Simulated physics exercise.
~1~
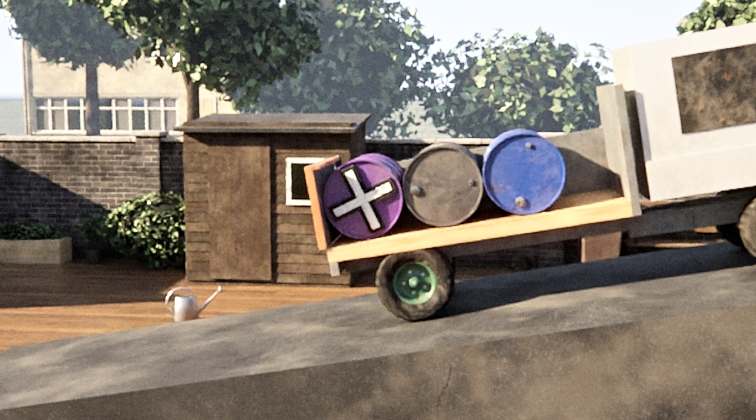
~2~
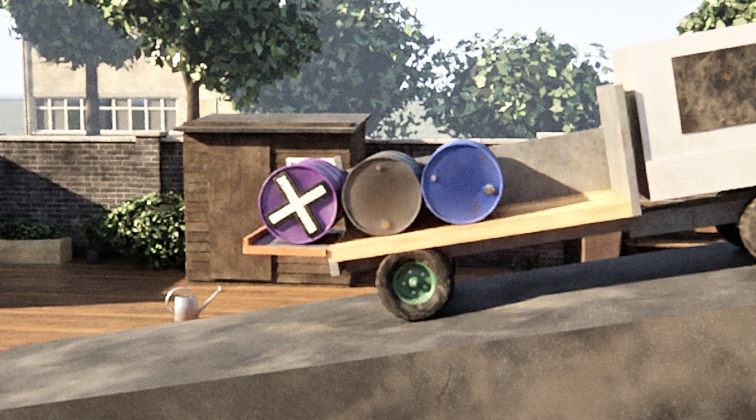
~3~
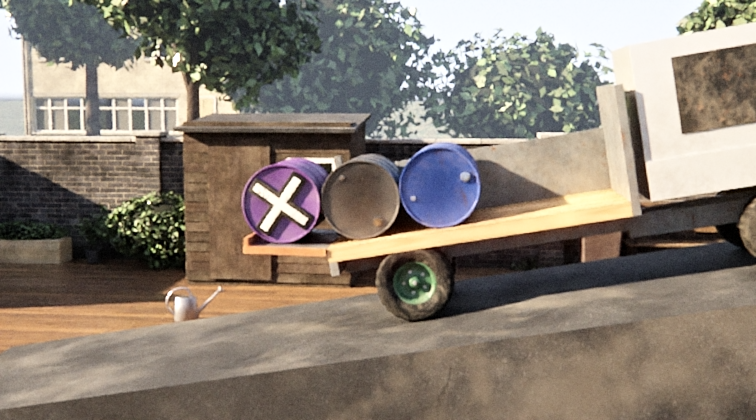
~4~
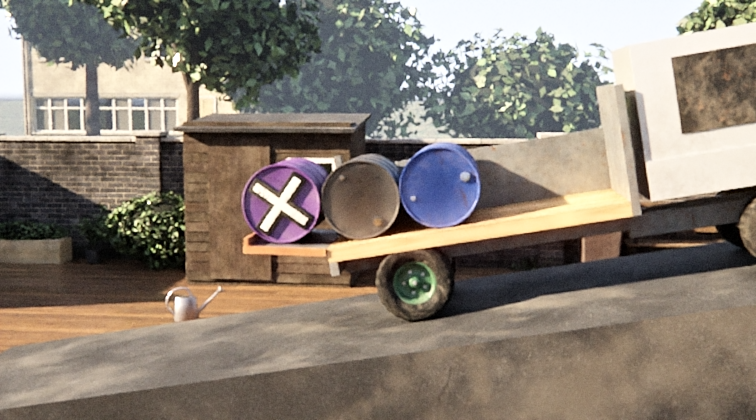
A truck's tailgate drops open, and three drums roll left, then stop still aboard.
